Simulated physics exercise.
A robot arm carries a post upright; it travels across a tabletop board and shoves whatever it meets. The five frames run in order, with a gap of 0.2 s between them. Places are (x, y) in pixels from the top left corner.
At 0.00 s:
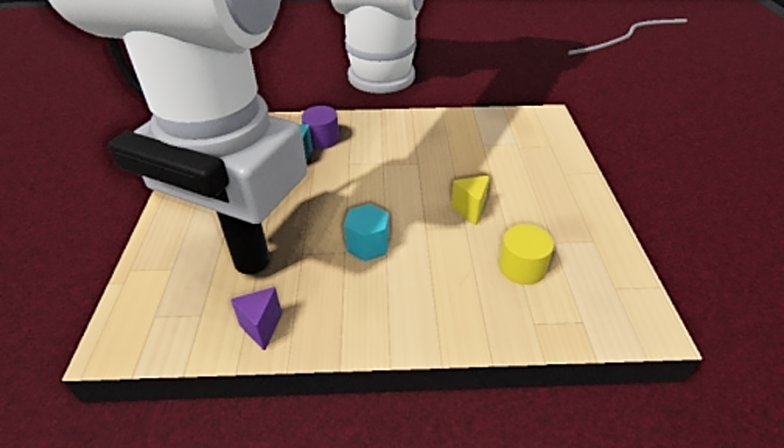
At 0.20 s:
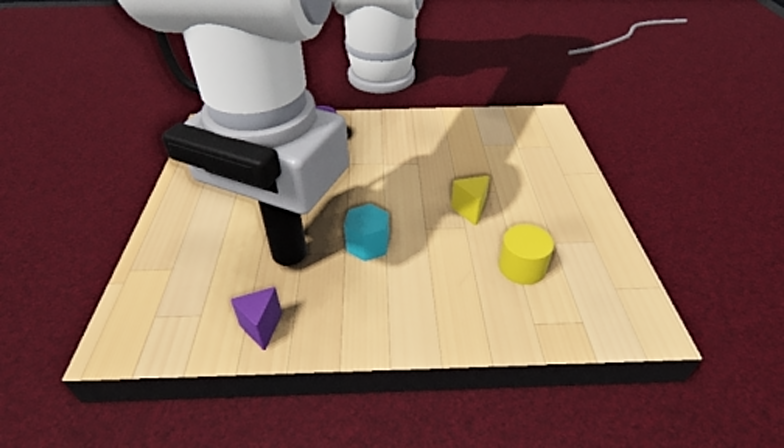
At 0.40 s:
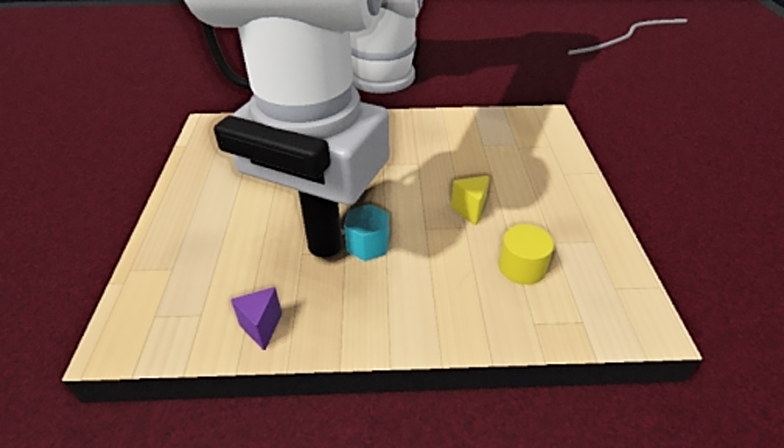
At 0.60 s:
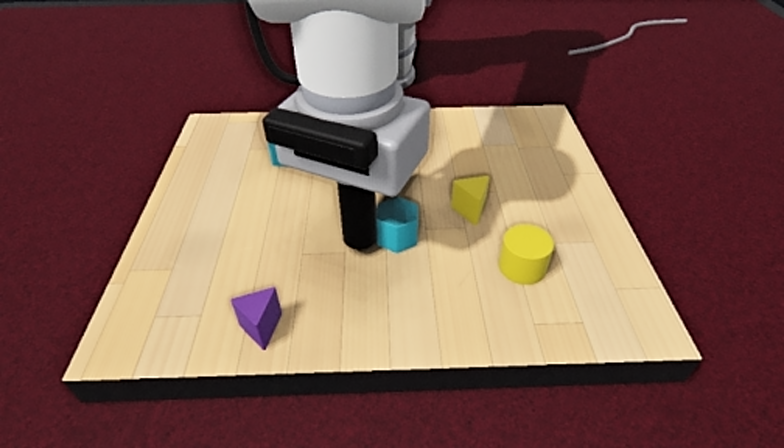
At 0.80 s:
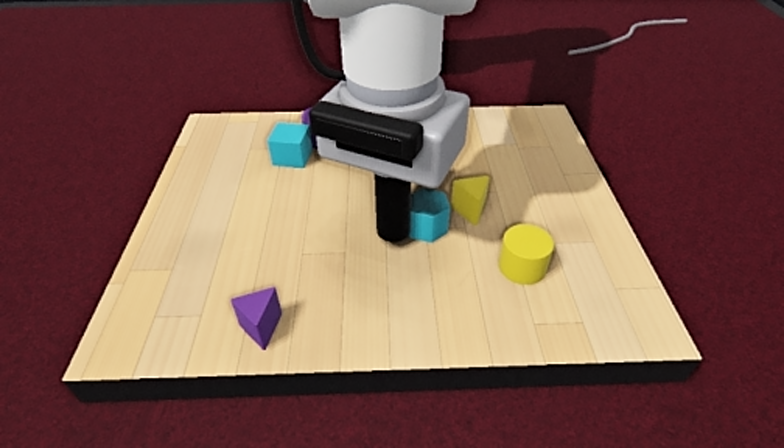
On a pale wooden board over dark red cloth, a white robotic arm moves its black post rightward to a turquoise hexagonal block, then pushes it right toward a yellow triangular block, while a purple triangular block stays still.
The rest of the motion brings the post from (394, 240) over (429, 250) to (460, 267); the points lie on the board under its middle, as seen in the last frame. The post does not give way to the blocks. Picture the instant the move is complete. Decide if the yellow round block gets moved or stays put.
By then it is still where it was.
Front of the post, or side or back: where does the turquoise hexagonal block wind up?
That block drops off.
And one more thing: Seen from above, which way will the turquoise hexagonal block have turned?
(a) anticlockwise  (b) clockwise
a - anticlockwise.
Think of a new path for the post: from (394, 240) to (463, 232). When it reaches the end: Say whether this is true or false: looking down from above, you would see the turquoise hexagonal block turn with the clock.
That claim is false.
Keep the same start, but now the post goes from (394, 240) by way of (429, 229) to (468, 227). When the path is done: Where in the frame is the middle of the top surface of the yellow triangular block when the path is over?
My best guess is (506, 167).
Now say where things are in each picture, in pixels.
Post's lower end at (252, 262); turquoise hexagonal block at (367, 219); yellow round block at (529, 241), in the first picture.
Post at (290, 253); blocks still, in the second picture.
Post at (325, 246); blocks still, in the third picture.
Post at (360, 238); turquoise hexagonal block at (397, 211), in the fourth picture.
Post at (393, 231); turquoise hexagonal block at (428, 202); yellow round block at (529, 241), in the fifth picture.
The first path, step by step. Halfway along, post at (431, 241); turquoise hexagonal block at (445, 200), turned 50° anticlockwise.
At the end, post at (461, 258); turquoise hexagonal block at (445, 200), turned 50° anticlockwise; yellow round block still.
